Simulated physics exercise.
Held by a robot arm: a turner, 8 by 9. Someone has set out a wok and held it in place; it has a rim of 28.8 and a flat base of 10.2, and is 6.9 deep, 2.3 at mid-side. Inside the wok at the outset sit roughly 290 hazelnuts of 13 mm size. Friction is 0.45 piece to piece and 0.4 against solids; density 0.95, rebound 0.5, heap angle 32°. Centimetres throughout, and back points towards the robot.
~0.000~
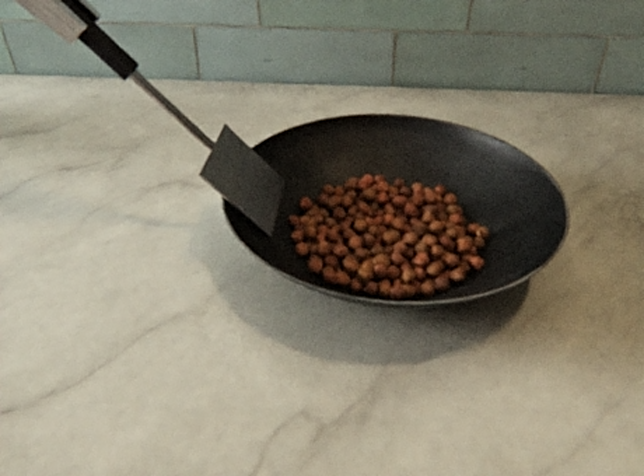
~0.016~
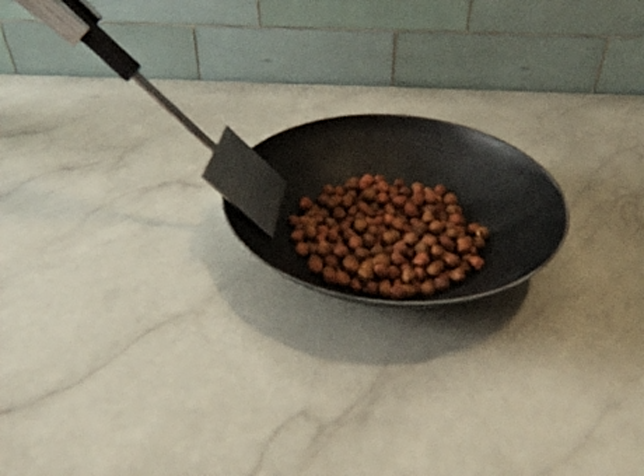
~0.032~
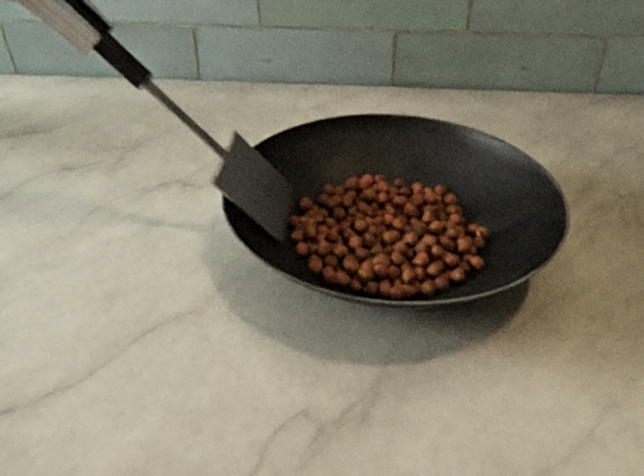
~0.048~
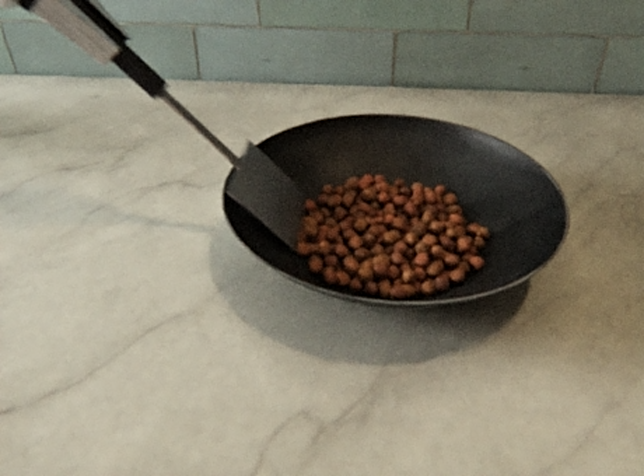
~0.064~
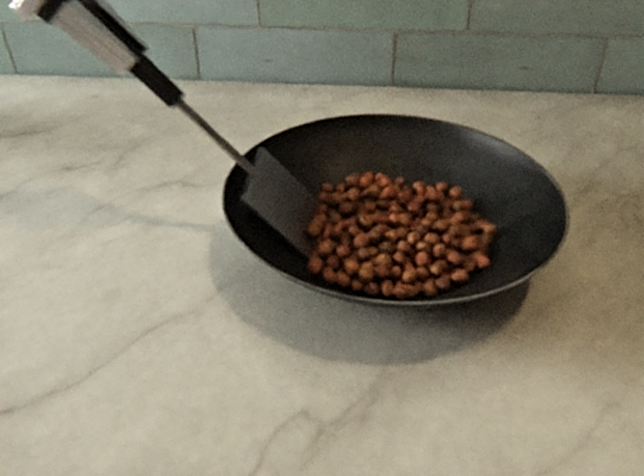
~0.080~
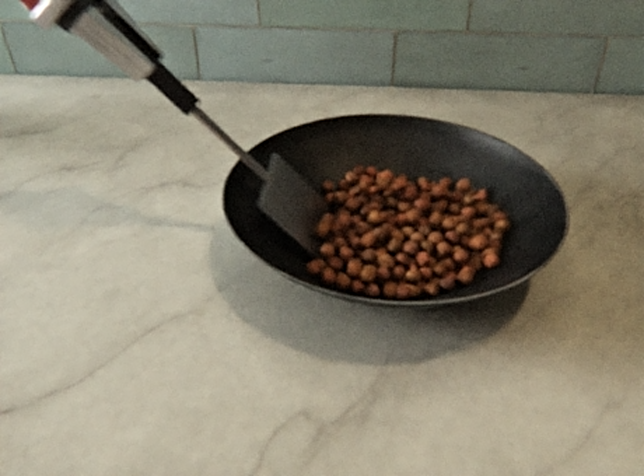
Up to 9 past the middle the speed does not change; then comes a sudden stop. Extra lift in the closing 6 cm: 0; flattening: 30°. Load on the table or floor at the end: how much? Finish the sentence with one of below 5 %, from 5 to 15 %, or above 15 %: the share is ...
The share is above 15 %.
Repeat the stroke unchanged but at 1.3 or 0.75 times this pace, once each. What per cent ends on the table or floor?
Try one about 30 %, try two about 10 %.
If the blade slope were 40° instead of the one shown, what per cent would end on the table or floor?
Roughly 15 per cent.
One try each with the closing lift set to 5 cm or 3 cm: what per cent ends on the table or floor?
Try one gives about 20 in a hundred, try two about 20 in a hundred.
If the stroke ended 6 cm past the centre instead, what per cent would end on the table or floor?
Roughly 5 %.
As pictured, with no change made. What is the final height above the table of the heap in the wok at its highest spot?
Height at rest: Roughly 8.0 cm.
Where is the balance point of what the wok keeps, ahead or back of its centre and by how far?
Ahead of centre, near 5.5 centimetres.
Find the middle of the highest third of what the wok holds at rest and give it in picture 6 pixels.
Roughly at (507, 206).
After 0.15 s, sloping 48°, highest piece 7 above the table; 292 in the wok.
After 0.22 s, sloping 39°, highest piece 8 above the table; 291 in the wok, 1 on the blade or in flight.
After 0.45 s, sloping 18°, highest piece 8 above the table; 231 in the wok, 52 on the table or floor, 9 on the blade or in flight.
After 1.50 s, sloping 18°, highest piece 8 above the table; 231 in the wok, 61 on the table or floor.
In the end, 231 in the wok, 61 on the table or floor. That is 21 % on the table or floor.
